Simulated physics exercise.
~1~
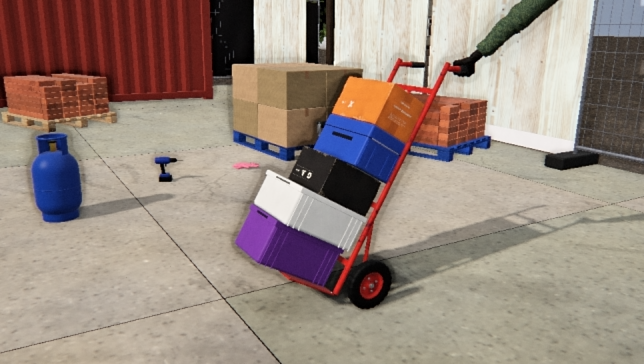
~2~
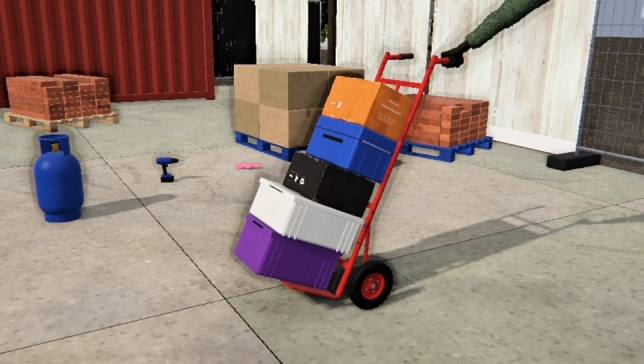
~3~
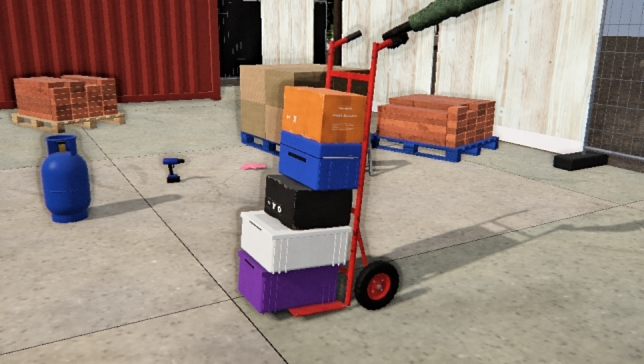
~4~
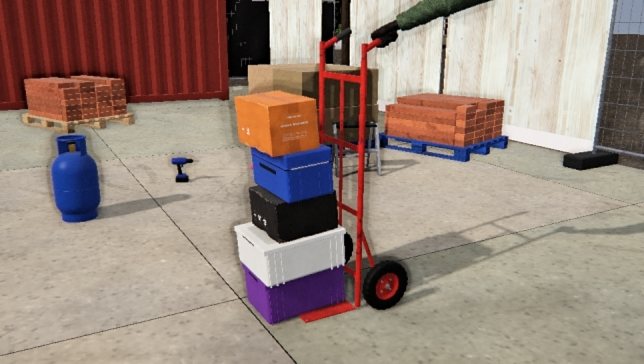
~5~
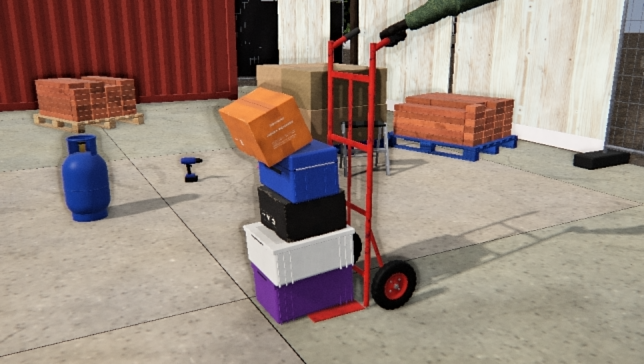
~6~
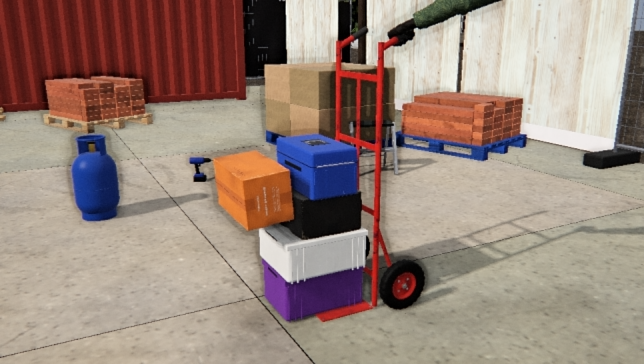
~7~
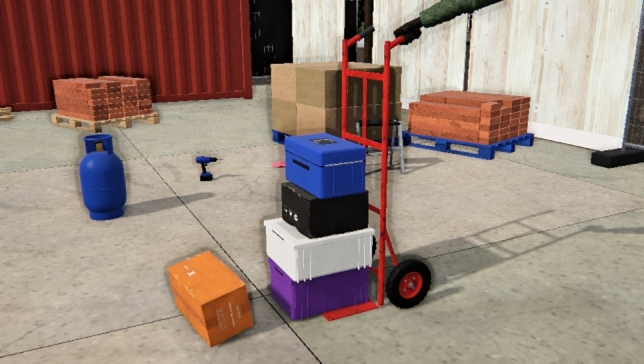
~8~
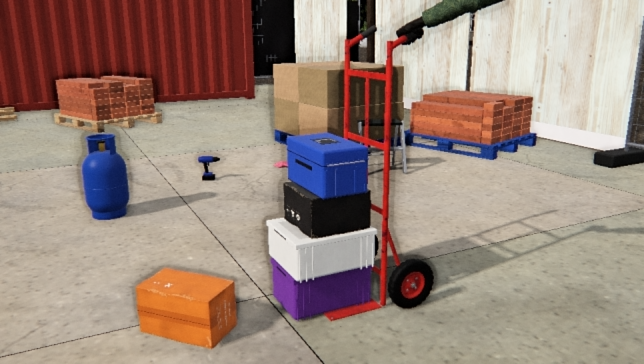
A red hand truck stacked with five boxes and crates was swung upright by a gloved hand, and the orange box on top tipped off to the left, tumbling onto the concrete while the other four stayed stacked on the truck.
